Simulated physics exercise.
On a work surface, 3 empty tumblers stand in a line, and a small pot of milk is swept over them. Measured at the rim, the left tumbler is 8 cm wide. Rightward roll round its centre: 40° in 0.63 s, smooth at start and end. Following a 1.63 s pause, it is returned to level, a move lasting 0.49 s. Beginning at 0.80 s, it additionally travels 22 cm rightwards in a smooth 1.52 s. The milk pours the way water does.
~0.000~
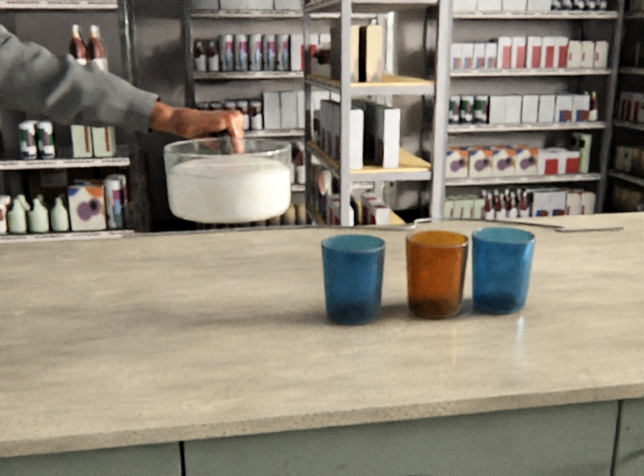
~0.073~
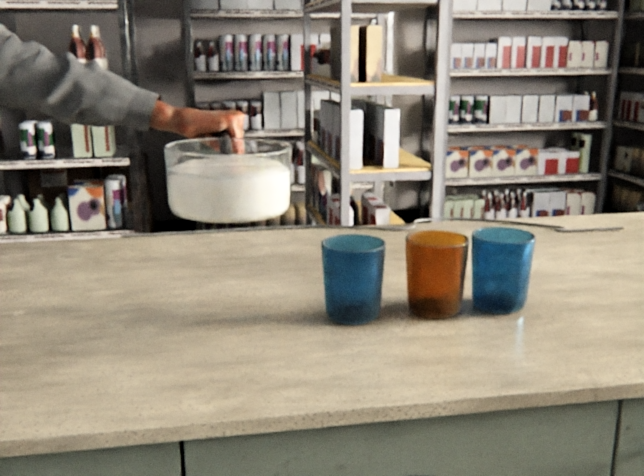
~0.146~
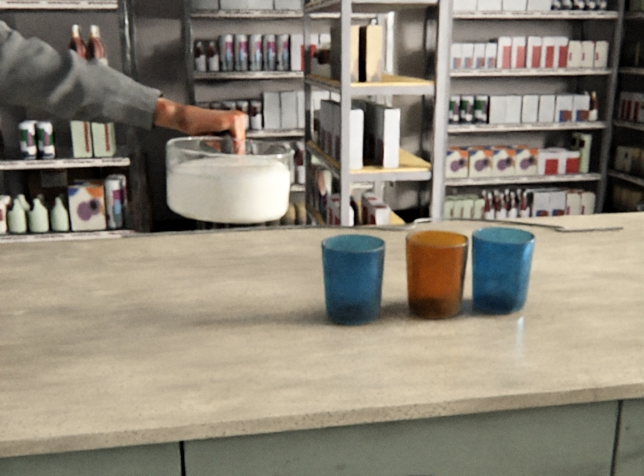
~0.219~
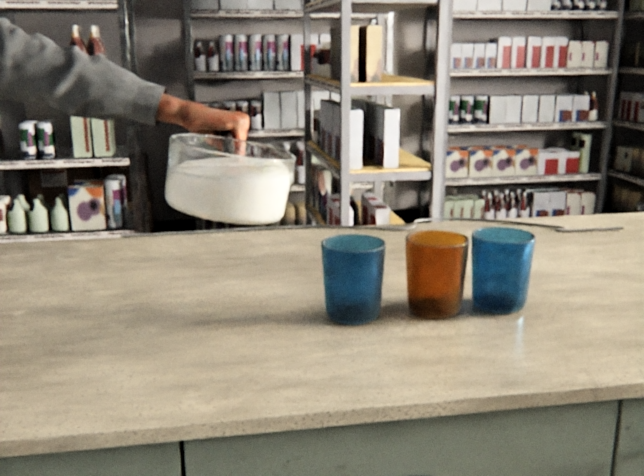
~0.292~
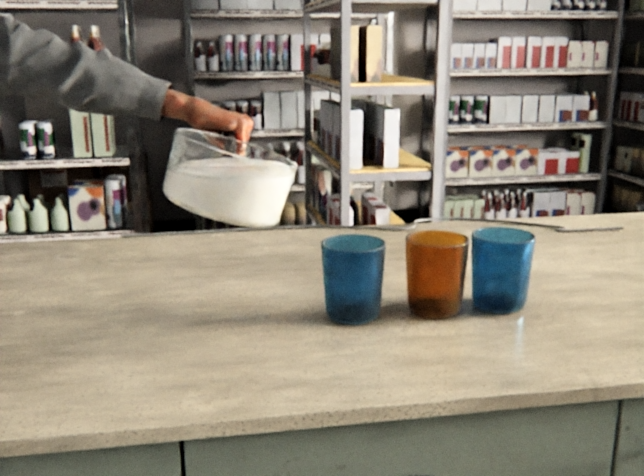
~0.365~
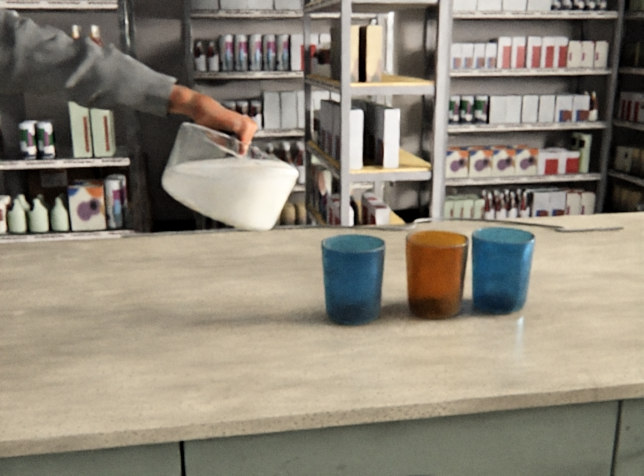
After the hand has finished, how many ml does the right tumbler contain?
About 15 ml.
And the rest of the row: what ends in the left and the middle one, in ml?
Roughly 230 ml on the left and 50 ml in the middle.
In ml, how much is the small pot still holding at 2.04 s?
About 460 ml.
By 1.04 s the tilt is 40° and from the left they hold 170 ml, 0 ml, 0 ml, the small pot 585 ml, and 85 ml is on the work surface.
By 1.53 s the tilt is 40° and from the left they hold 230 ml, 0 ml, 0 ml, the small pot 520 ml, and 100 ml is on the work surface.
By 2.04 s the tilt is 40° and from the left they hold 230 ml, 50 ml, 0 ml, the small pot 460 ml, and 120 ml is on the work surface.
By 2.60 s the tilt is 8° and from the left they hold 230 ml, 55 ml, 15 ml, the small pot 435 ml, and 145 ml is on the work surface.
At rest from the left they hold 230 ml, 55 ml, 15 ml, the small pot 435 ml, and 145 ml is on the work surface.
